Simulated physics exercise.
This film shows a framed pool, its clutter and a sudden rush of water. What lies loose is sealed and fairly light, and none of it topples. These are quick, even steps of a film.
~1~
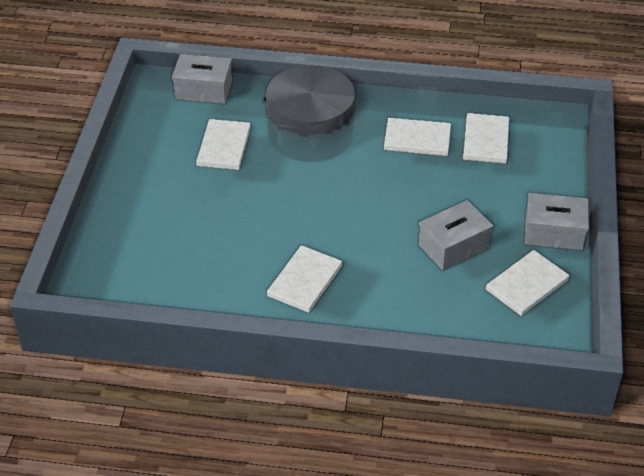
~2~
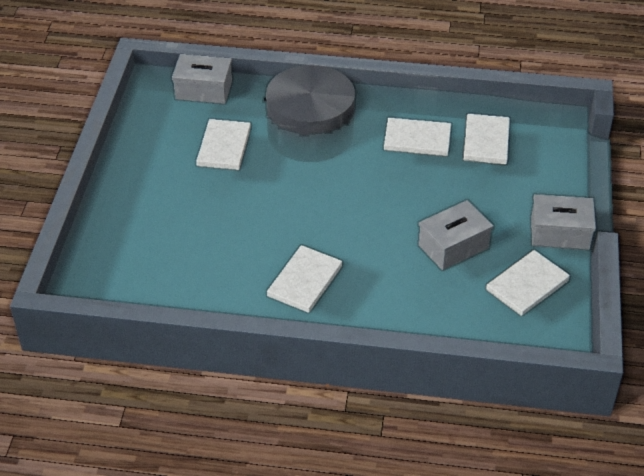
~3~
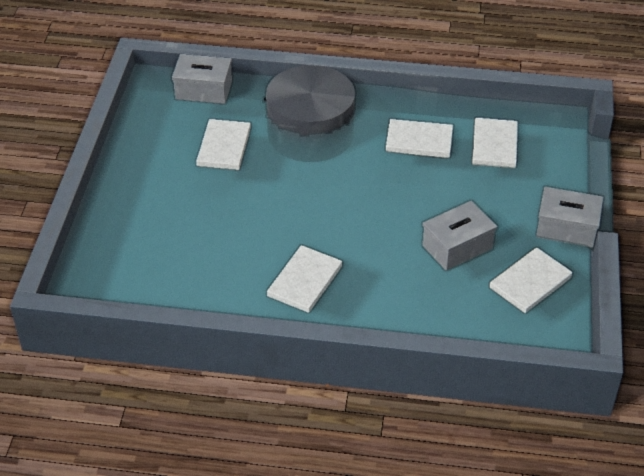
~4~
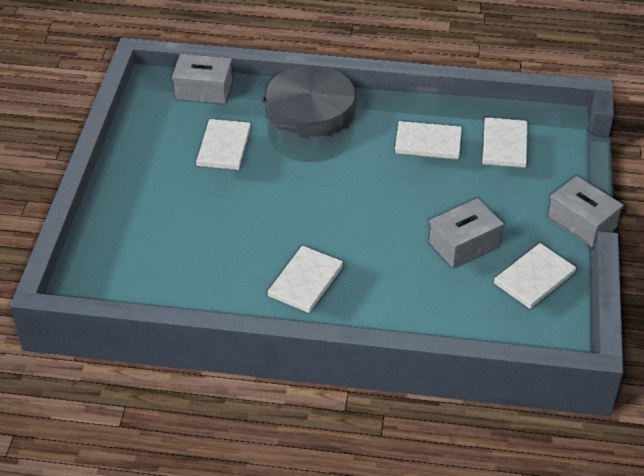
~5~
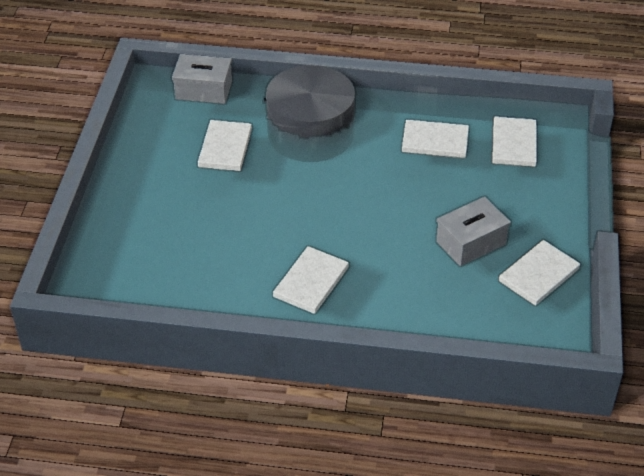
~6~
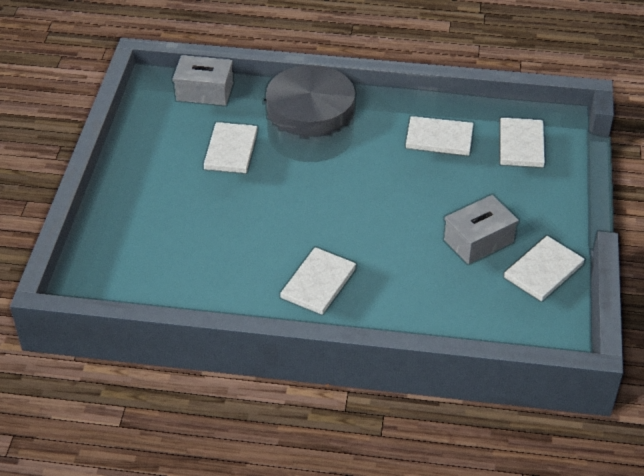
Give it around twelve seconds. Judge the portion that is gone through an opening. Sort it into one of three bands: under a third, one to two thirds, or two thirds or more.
It falls in the middle band, one to two thirds.
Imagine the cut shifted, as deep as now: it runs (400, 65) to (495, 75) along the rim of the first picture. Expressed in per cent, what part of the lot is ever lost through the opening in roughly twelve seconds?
Some 20 per cent of the things, roughly.
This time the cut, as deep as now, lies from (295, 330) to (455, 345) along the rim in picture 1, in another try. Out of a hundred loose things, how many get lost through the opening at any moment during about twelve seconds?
Close to 10 percent.
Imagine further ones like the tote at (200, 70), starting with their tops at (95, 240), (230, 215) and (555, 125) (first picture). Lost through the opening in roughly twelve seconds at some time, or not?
In sequence: Never exits, never exits, exits.
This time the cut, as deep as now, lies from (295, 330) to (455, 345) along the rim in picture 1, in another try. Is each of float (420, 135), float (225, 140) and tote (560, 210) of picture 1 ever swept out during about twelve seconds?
One by one: Held indoors; held indoors; held indoors.
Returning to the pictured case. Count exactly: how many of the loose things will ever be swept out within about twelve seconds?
4 of them.
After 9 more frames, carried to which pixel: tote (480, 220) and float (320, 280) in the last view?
Tops end up close to (529, 192) and (356, 279) respectively.
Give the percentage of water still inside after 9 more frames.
Roughly 84 percent.
A moment on, 1 of 8 are out; 7 afloat.
Next, 3 of 8 are out; 5 afloat.
Later, 3 of 8 are out; 5 afloat.
In the end, 4 of 8 are out; 4 afloat.
